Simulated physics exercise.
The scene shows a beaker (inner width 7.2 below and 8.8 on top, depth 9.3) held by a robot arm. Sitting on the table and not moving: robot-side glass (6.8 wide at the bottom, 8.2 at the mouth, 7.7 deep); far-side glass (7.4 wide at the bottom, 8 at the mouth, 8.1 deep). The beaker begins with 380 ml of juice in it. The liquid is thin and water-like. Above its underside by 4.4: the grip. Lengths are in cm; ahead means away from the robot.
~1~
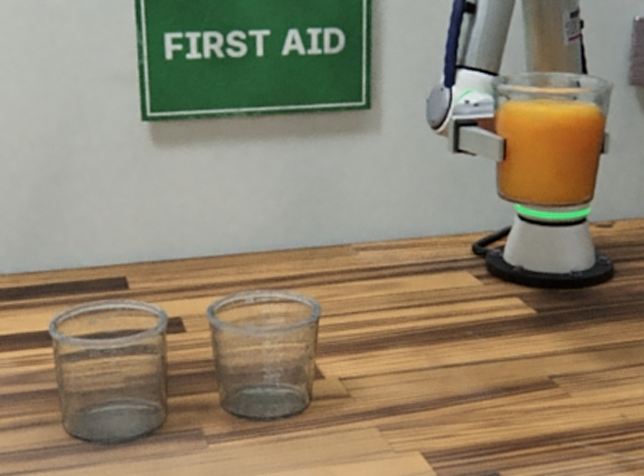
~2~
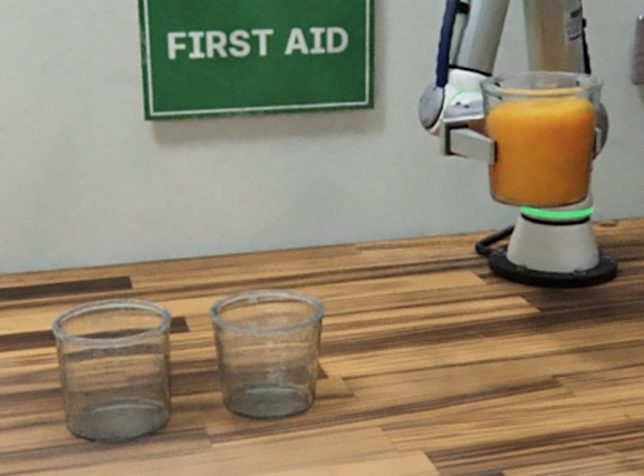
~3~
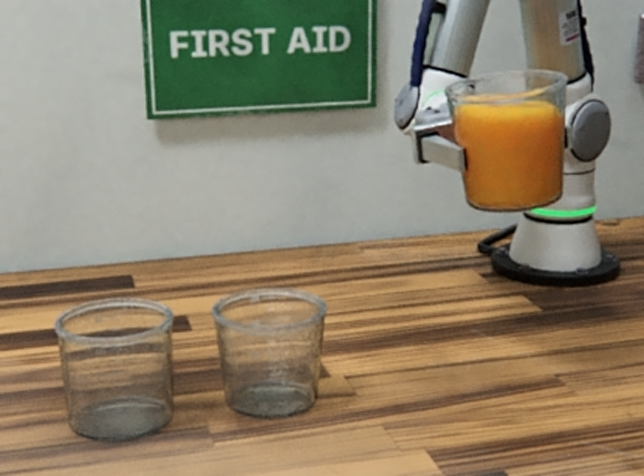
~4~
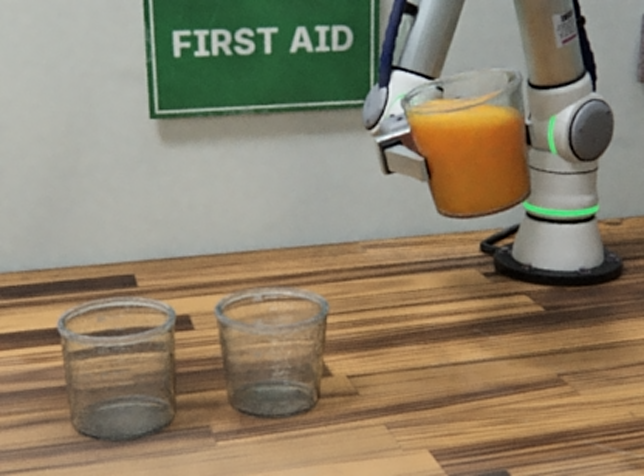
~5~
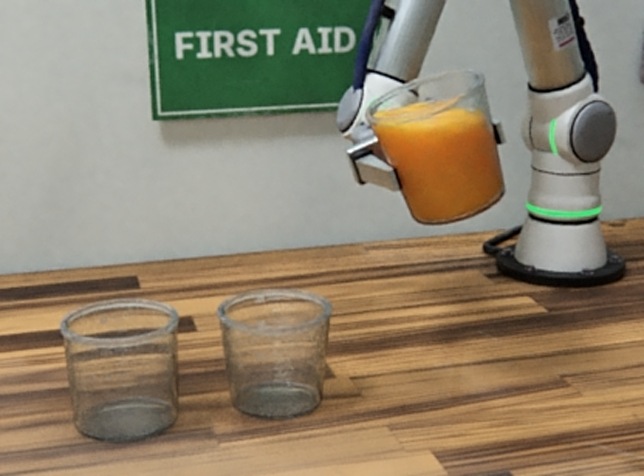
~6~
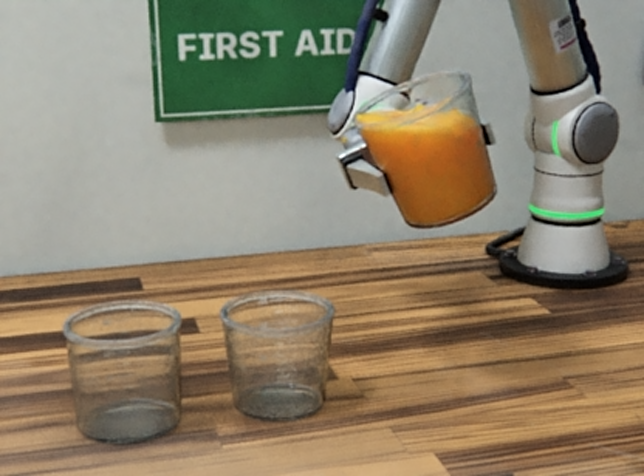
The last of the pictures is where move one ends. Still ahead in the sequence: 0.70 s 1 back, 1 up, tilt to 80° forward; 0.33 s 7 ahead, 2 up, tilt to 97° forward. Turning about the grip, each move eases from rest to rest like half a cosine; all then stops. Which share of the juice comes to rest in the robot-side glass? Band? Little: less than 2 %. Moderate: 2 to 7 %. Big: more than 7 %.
Big.
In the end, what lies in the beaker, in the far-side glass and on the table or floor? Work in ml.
Roughly 0, 10, 150 ml.
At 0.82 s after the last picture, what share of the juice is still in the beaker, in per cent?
Around 35 %.
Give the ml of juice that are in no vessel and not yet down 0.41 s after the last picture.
Roughly 30 ml.
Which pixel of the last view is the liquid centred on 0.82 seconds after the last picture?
In the last picture, close to (332, 272).
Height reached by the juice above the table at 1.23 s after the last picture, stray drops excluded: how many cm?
18 cm.
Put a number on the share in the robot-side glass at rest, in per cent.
Share at the end: Approx. 55 %.
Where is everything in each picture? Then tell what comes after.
In the first picture, beaker middle at (548, 141), level; upper third of the juice around (550, 113), from x 500 to 600, top at y 95; 375 ml in the beaker.
In the second picture, beaker middle at (539, 141), tilted 2° forward; upper third of the juice around (543, 113), from x 490 to 590, top at y 90.
In the third picture, beaker middle at (510, 143), tilted 8° forward; upper third of the juice around (507, 115), from x 455 to 560, top at y 95.
In the fourth picture, beaker middle at (472, 146), tilted 14° forward; upper third of the juice around (466, 118), from x 410 to 525, top at y 100.
In the fifth picture, beaker middle at (442, 151), tilted 20° forward; upper third of the juice around (433, 124), from x 375 to 500, top at y 100.
In the sixth picture, beaker middle at (432, 154), tilted 22° forward; upper third of the juice around (420, 127), from x 345 to 490, top at y 105; 375 ml in the beaker.
Then, 0.41 s later, tilted 59° forward, liquid up to 22 above the table; 340 ml in the beaker, 10 ml in the robot-side glass, 30 ml in the air or running down outside.
Then, 0.82 s later, tilted 85° forward, liquid up to 39 above the table; 195 ml in the robot-side glass, 140 ml in the beaker, 5 ml on the table or floor, 40 ml in the air or running down outside.
Then, 1.23 s later, tilted 97° forward, liquid up to 20 above the table; 205 ml in the robot-side glass, 120 ml on the table or floor, 10 ml in the far-side glass, 5 ml in the beaker, 35 ml in the air or running down outside.
Then, 2.03 s later, tilted 97° forward, liquid up to 6 above the table; 210 ml in the robot-side glass, 155 ml on the table or floor, 10 ml in the far-side glass.
At rest, 210 ml in the robot-side glass, 155 ml on the table or floor, 10 ml in the far-side glass. That is 56 % in the robot-side glass.
